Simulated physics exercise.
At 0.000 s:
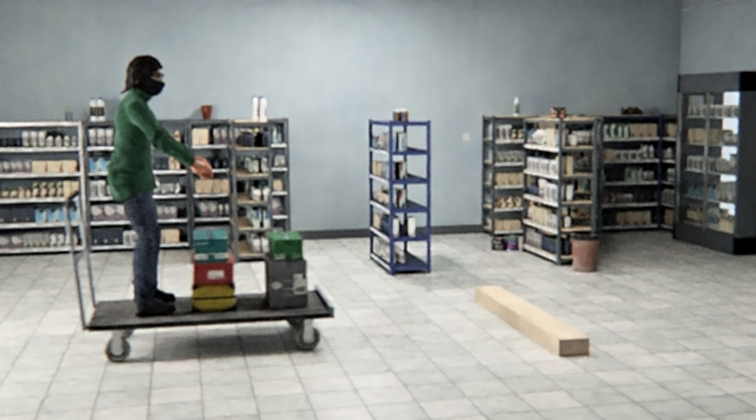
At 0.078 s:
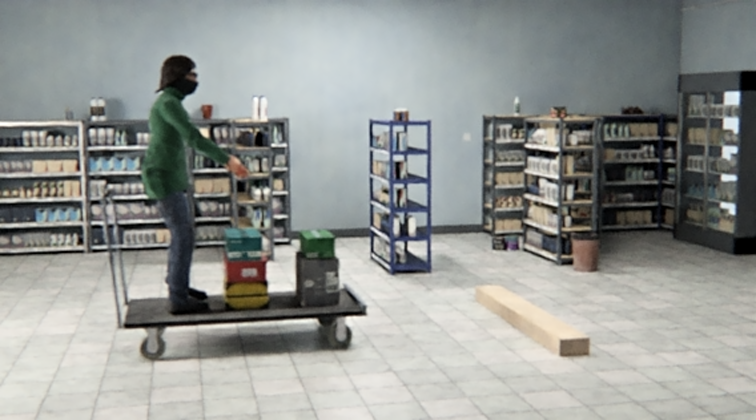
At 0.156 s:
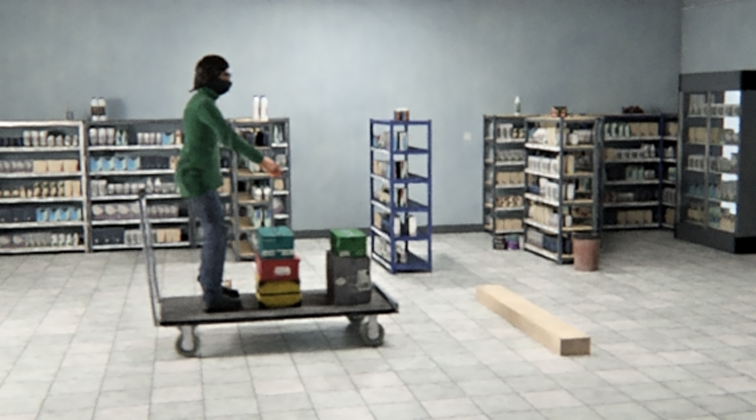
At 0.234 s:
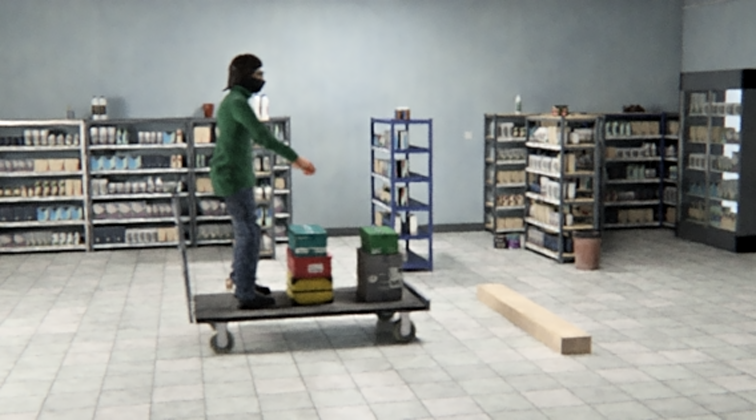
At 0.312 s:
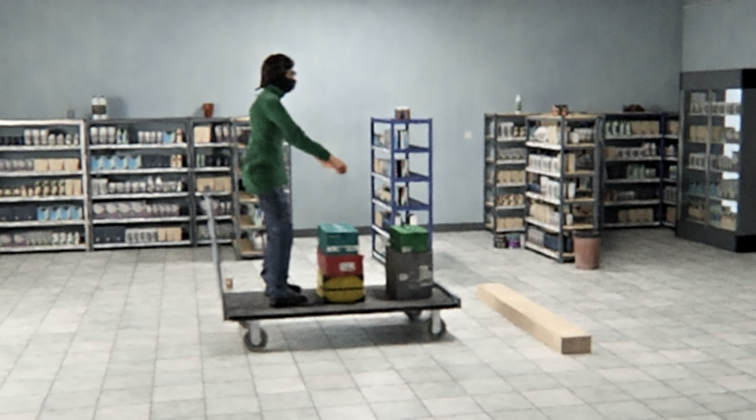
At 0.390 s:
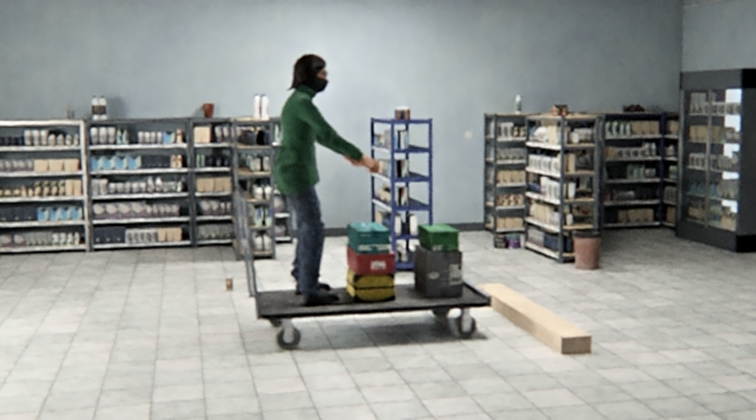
In the video, a dark-haired person in a green top and dark face covering stands on a flat trolley beside stacked boxes, one arm held forward, as it rolls steadily right past store shelves toward a wooden beam.
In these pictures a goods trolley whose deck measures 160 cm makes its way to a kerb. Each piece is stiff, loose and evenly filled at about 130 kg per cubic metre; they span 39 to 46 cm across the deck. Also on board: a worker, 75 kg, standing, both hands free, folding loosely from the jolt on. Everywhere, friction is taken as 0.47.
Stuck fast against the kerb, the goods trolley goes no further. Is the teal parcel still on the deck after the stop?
No.
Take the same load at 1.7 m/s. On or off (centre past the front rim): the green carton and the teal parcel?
Then the green one comes off and the teal one stays on.
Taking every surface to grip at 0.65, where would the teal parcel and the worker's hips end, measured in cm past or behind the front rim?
In that case teal 80 past, hips 50 past.
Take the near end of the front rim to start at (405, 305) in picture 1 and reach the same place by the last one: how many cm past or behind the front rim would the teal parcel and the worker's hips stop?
So the teal one stops 40 cm short of the front rim, while the hips end up 110 cm behind it.
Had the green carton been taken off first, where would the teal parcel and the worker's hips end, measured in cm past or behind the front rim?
In that case teal 110 past, hips 170 past.
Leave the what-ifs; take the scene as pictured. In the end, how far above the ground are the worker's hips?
Roughly 40 cm.
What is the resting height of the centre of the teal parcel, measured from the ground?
About 20 cm.
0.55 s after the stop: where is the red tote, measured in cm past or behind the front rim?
Past the rim by about 20 cm.
After 0.53 s the deck stops.
After 1.08 s the teal parcel is 30 cm past the rim, tilted 5°, near (563, 246) in the last picture's view.
After 1.53 s the teal parcel is 66 cm past the rim, tilted 30°, near (605, 247) in the last picture's view.
At rest, 4.5 s, past the rim, teal parcel, red tote, green carton, grey parcel, yellow suitcase and the worker's hips; nothing is left behind it.
